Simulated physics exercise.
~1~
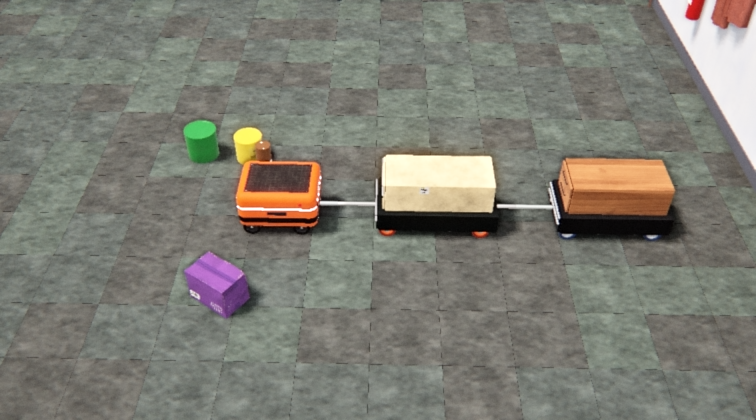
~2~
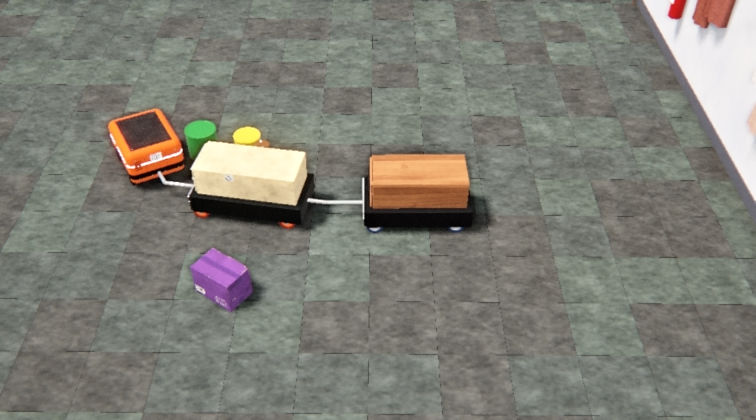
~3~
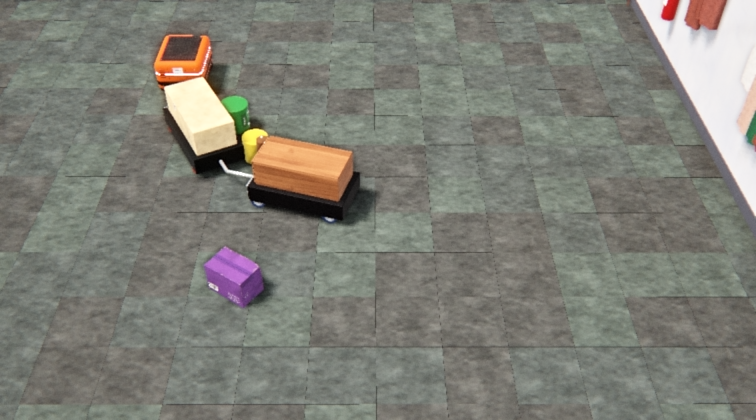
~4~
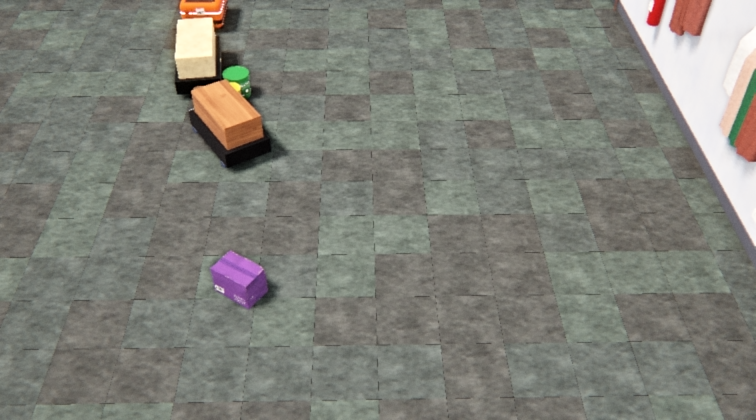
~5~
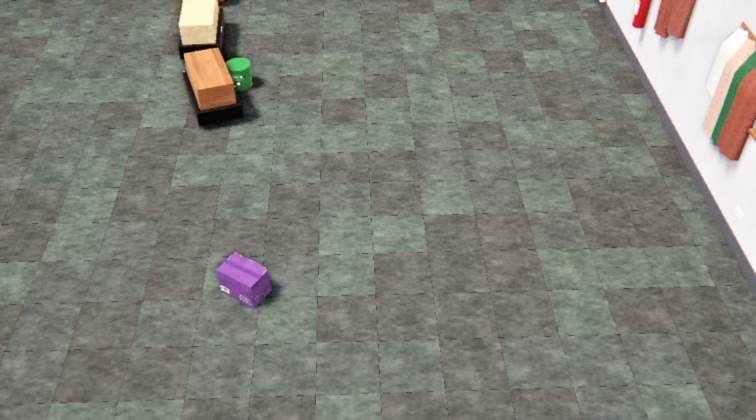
Orange tow vehicle pulling two loaded carts left, then turning up the floor, the carts shoving green and yellow containers along.
